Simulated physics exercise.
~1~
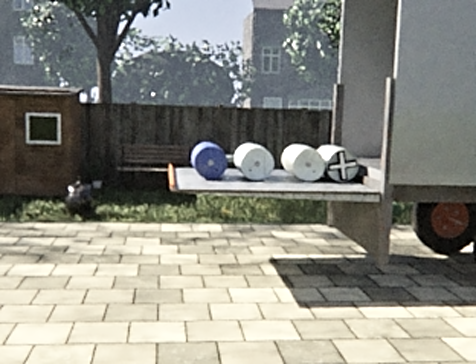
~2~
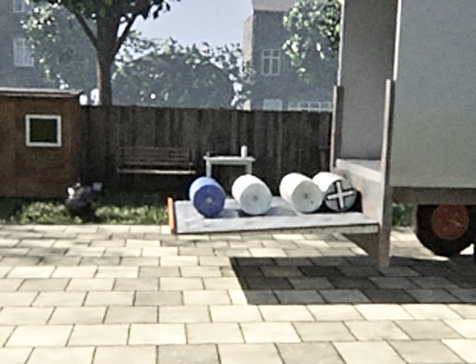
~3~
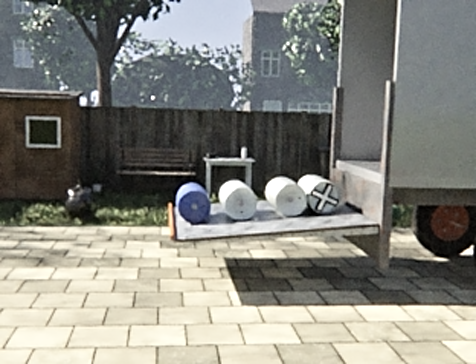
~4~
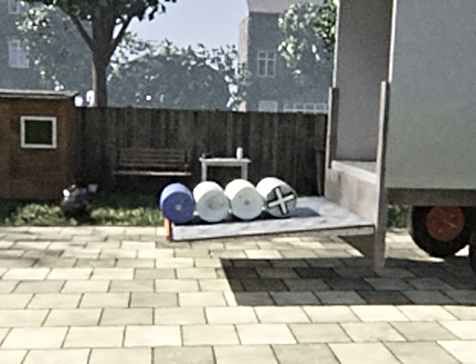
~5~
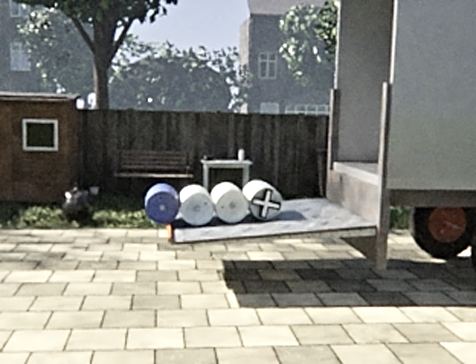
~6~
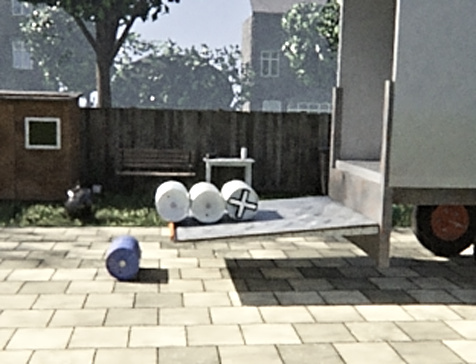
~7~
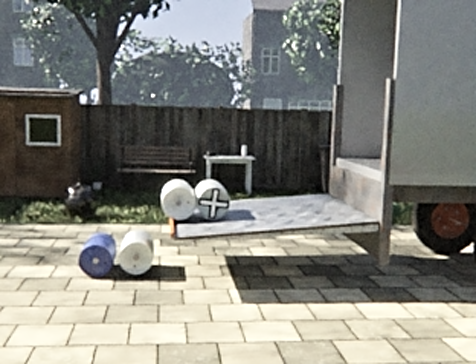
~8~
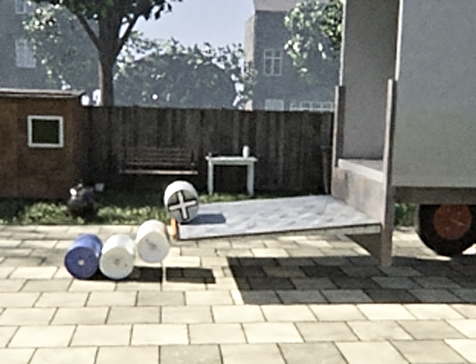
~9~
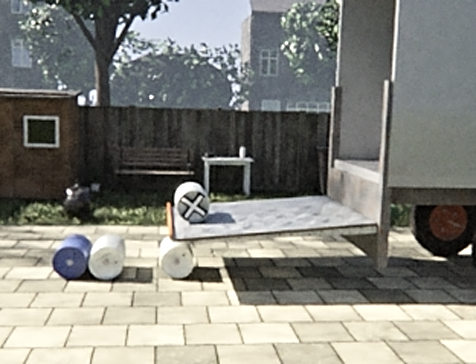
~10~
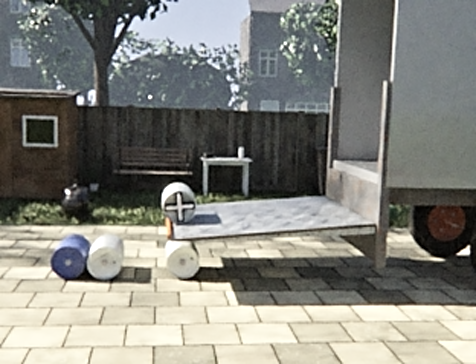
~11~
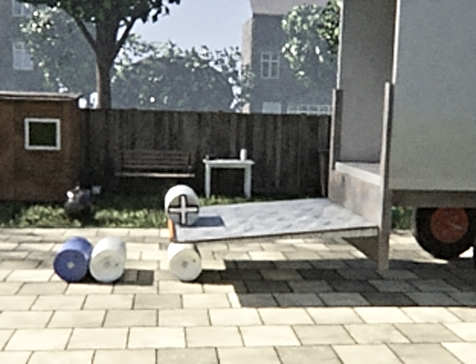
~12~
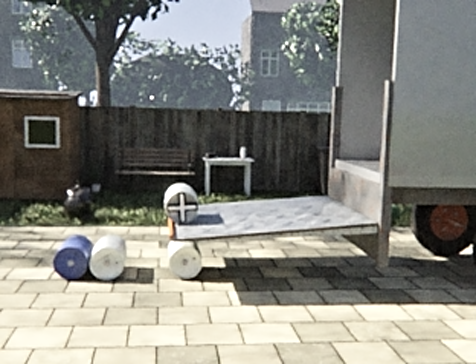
The clip opens on a blue keg, two plain white ones and one marked with a cross, lined up on the lowered platform of a lorry beside a paved yard. The platform sinks a little and tips down towards its outer edge, and the kegs roll left together. The blue one goes over the edge first and drops to the paving, followed by both plain white kegs. The first two roll further left, while the last settles near the platform's end. The cross-marked keg reaches the edge, rocks slightly and stays up there, with the other three resting on the ground.
